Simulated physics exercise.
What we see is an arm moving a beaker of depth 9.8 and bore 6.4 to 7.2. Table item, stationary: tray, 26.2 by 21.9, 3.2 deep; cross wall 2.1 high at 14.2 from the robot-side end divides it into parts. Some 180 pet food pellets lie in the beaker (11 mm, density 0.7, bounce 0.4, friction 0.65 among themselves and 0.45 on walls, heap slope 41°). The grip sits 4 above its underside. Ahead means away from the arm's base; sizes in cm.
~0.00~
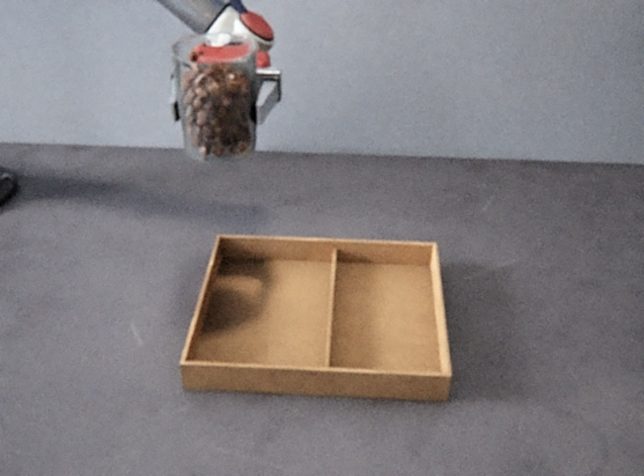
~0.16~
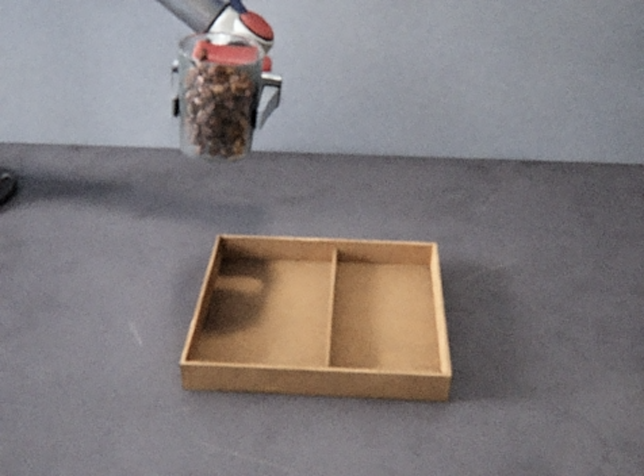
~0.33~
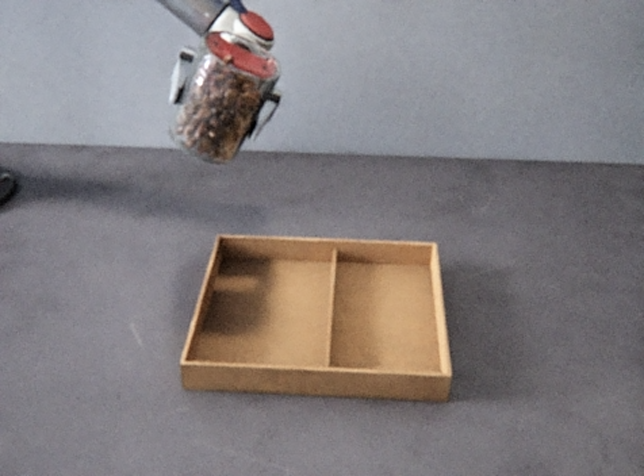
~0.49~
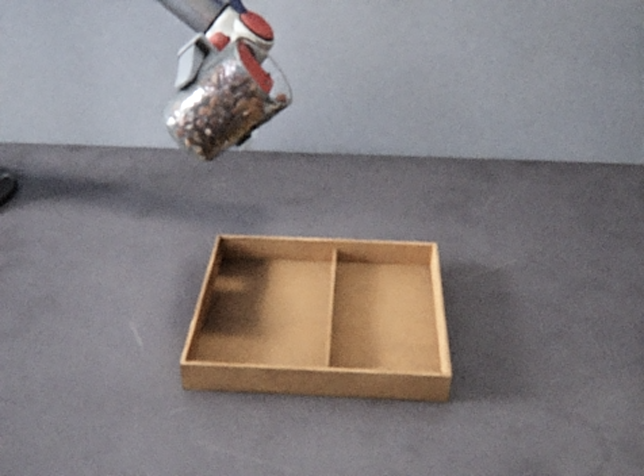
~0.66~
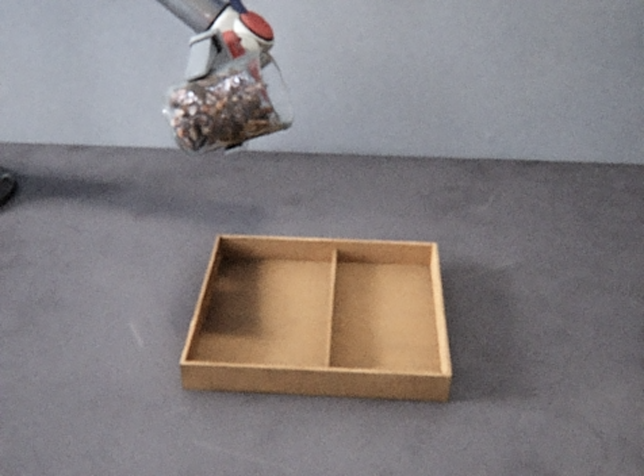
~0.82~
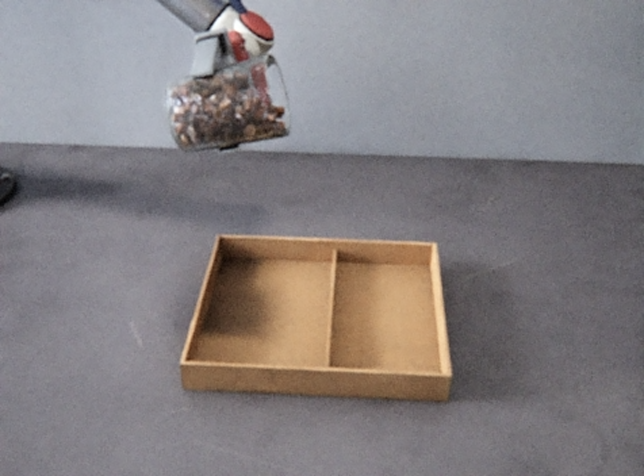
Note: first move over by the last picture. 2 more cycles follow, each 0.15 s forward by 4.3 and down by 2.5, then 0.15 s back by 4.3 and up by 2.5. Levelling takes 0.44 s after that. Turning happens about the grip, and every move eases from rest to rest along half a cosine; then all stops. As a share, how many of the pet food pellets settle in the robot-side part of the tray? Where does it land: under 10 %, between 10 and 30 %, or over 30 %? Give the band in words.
It falls in the band under 10 %.
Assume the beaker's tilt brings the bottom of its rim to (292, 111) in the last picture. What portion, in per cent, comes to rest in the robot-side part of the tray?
The share is about 0 percent.
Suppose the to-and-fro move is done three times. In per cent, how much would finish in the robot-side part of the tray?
Result: Approximately 5 per cent.
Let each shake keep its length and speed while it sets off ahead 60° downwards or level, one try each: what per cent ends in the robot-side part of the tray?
It comes to around 0 per cent on the first try and around 10 per cent on the second.
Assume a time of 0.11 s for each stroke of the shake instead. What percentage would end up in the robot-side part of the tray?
Estimate for that case: 10 %.
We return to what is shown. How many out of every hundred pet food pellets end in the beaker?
Some 95 per cent.
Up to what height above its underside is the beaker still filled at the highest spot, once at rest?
I'd say near 9.5 cm from the bottom.
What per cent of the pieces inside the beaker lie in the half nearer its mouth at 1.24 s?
Around 40 per cent of it.
After 1.24 s, tilted 75° forward, highest piece 26 above the table; 175 in the beaker, 2 in the far-side part, 1 in the robot-side part, 2 in flight or on a rim.
After 1.65 s, tilted 34° forward, highest piece 30 above the table; 170 in the beaker, 6 in the robot-side part, 4 in the far-side part.
After 2.06 s, level, highest piece 31 above the table; 170 in the beaker, 6 in the robot-side part, 4 in the far-side part.
After 3.11 s, level, highest piece 31 above the table; 170 in the beaker, 6 in the robot-side part, 4 in the far-side part.
In the end, 170 in the beaker, 6 in the robot-side part, 4 in the far-side part. That is 3 % in the robot-side part of the tray.
